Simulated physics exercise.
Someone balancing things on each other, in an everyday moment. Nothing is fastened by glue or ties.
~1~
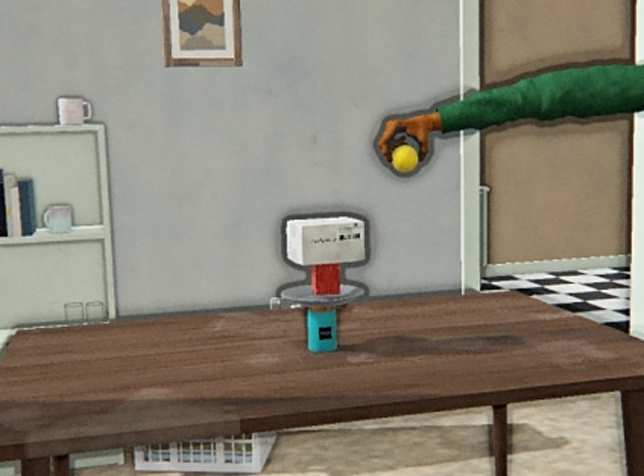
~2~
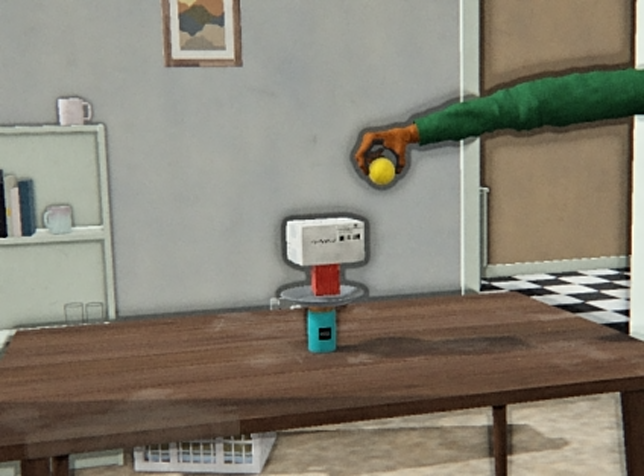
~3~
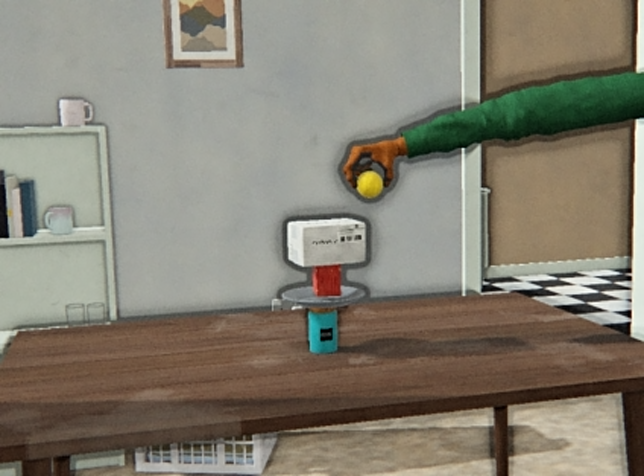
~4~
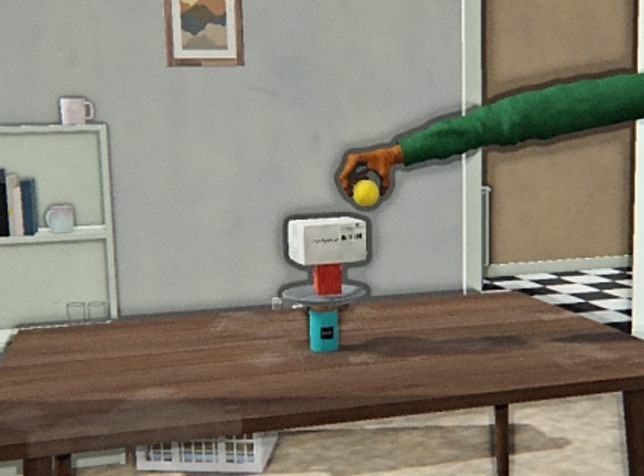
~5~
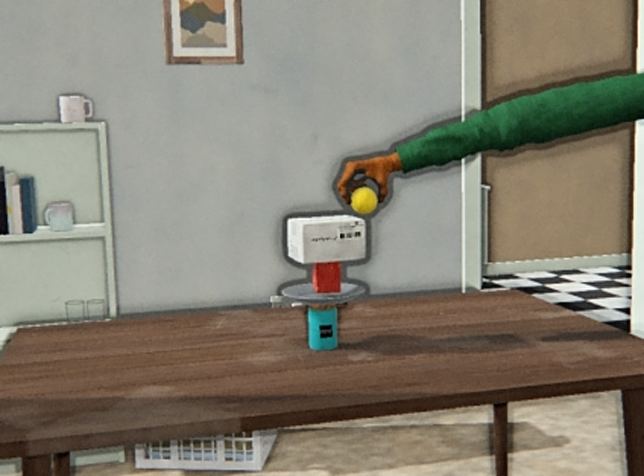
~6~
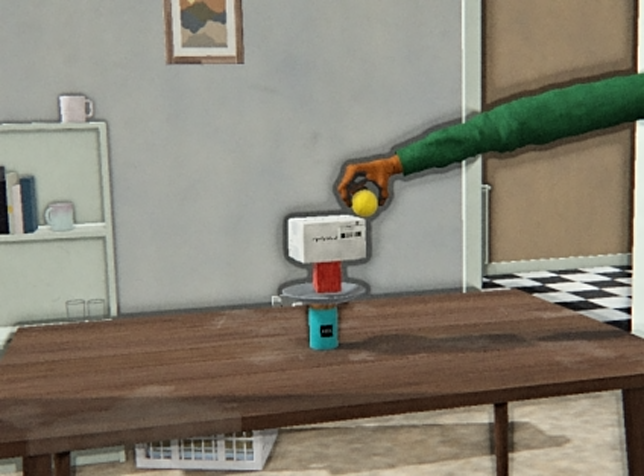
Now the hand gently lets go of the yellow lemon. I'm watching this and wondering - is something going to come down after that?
Yes, something comes down.
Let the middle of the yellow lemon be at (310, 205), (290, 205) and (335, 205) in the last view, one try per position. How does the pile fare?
Stays standing; collapses; stays standing.
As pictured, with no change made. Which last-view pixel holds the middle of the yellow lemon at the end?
It ends up close to (398, 327).
Then, 0.20 s after the last picture, yellow lemon now fallen.
Then, 0.30 s after the last picture, things are still on the move.
Then, 0.40 s after the last picture, as before.
At rest, fallen, yellow lemon; the other 4 in place. Seen from the same camera at the end, yellow lemon near (398, 327). The pile comes apart.
